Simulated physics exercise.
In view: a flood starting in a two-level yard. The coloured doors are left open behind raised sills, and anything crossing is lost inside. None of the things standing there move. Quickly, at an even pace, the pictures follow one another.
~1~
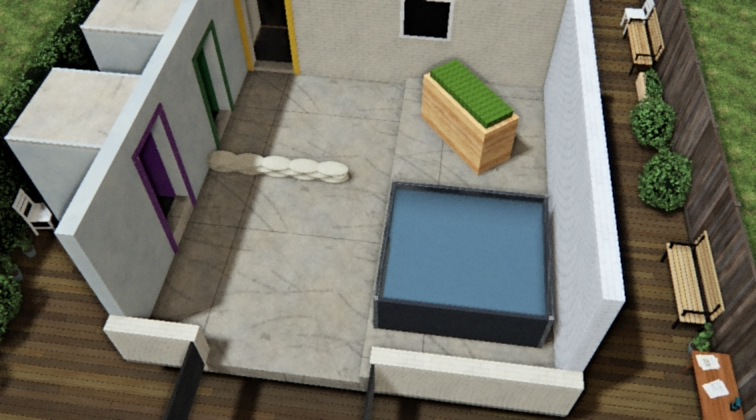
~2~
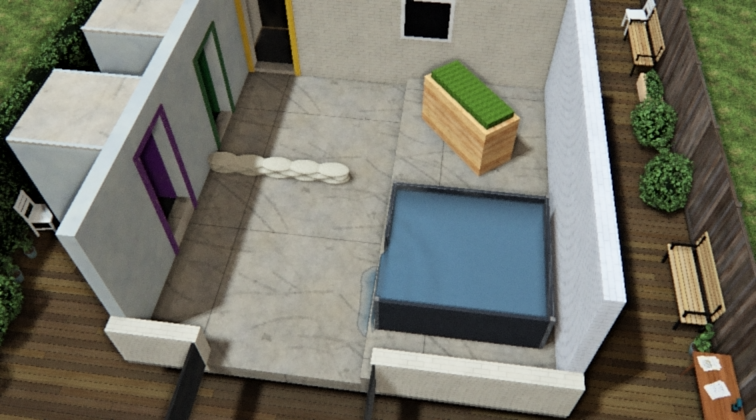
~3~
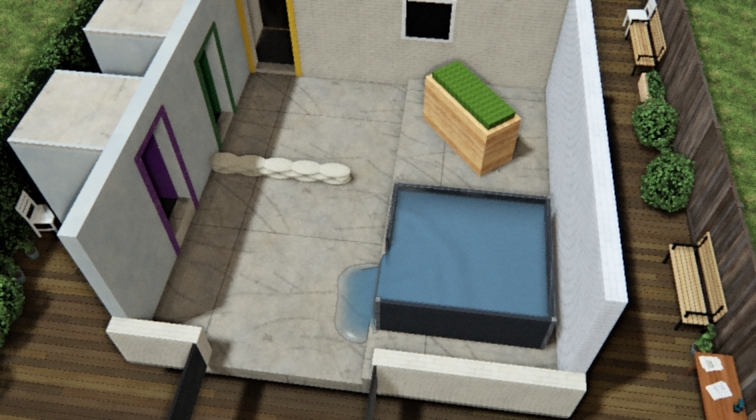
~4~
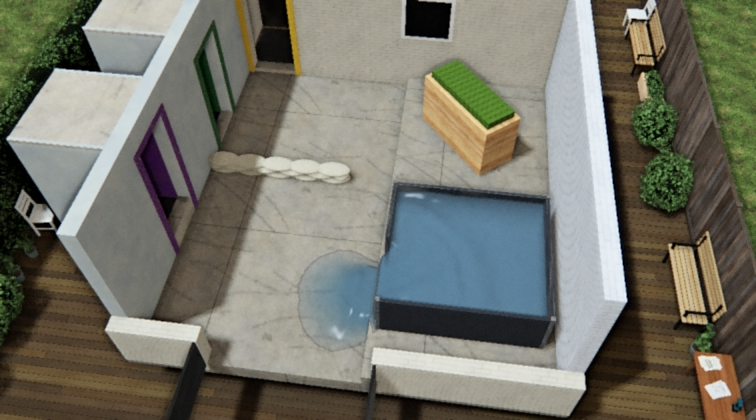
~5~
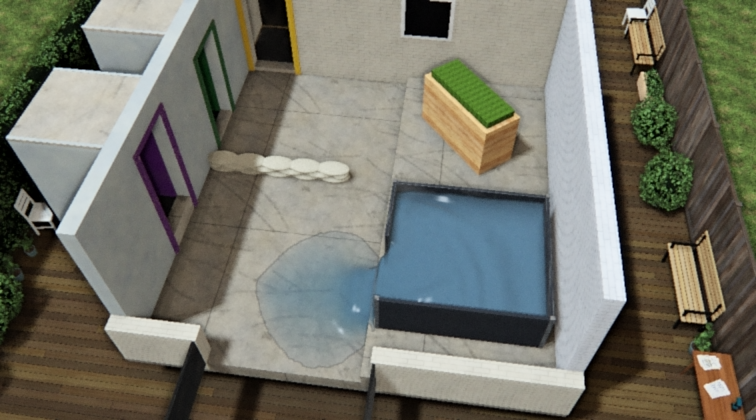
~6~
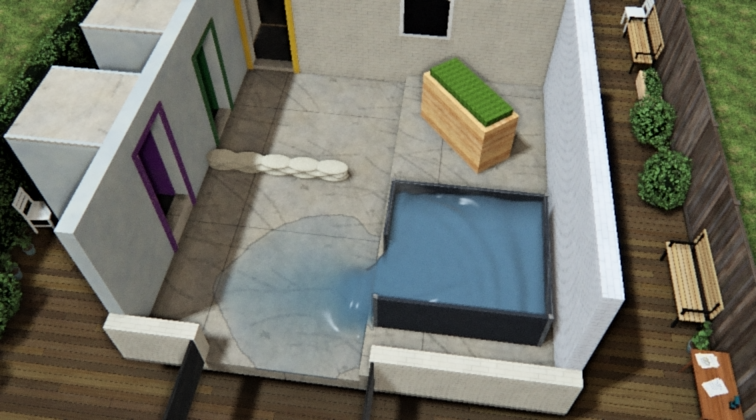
In a walled yard, water pours from the dark tank's left side and spreads leftward.
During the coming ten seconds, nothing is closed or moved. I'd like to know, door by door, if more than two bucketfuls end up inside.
My prediction: The yellow door is going to be at or under the line. The purple door is going to be at or under the line. The green door is going to be at or under the line.
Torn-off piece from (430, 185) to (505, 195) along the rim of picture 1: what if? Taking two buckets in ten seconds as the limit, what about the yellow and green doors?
So the yellow door one breaks the limit and the green door one breaks the limit.
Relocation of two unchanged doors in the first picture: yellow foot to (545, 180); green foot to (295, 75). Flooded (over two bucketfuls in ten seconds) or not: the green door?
The green door stays inside the limit, I'd say.
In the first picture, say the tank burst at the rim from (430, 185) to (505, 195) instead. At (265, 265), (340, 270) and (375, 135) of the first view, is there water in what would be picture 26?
Taking each in turn, they come out kept dry, kept dry, watered.
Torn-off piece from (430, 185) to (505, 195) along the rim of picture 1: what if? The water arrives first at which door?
My pick is the door marked yellow.
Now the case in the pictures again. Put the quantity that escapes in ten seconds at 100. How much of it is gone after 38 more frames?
Roughly 55 percent of it.
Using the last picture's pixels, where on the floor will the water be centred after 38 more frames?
Centre point: Around (342, 256).
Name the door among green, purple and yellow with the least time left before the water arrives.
It would be the door marked purple.
A moment on, water covers 30 % of the floor; the yellow door not reached, the purple door wet at the sill, nothing in, the green door not reached.
Next, water covers 30 % of the floor; the yellow door not reached, the purple door wet at the sill, nothing in, the green door not reached.
Then, water covers 35 % of the floor; the yellow door not reached, the purple door wet at the sill, nothing in, the green door wet at the sill, nothing in.
Later, water covers 50 % of the floor; the yellow door wet at the sill, nothing in, the purple door wet at the sill, nothing in, the green door wet at the sill, nothing in.
In the end, water covers 60 % of the floor; the yellow door wet at the sill, nothing in, the purple door wet at the sill, nothing in, the green door wet at the sill, nothing in.
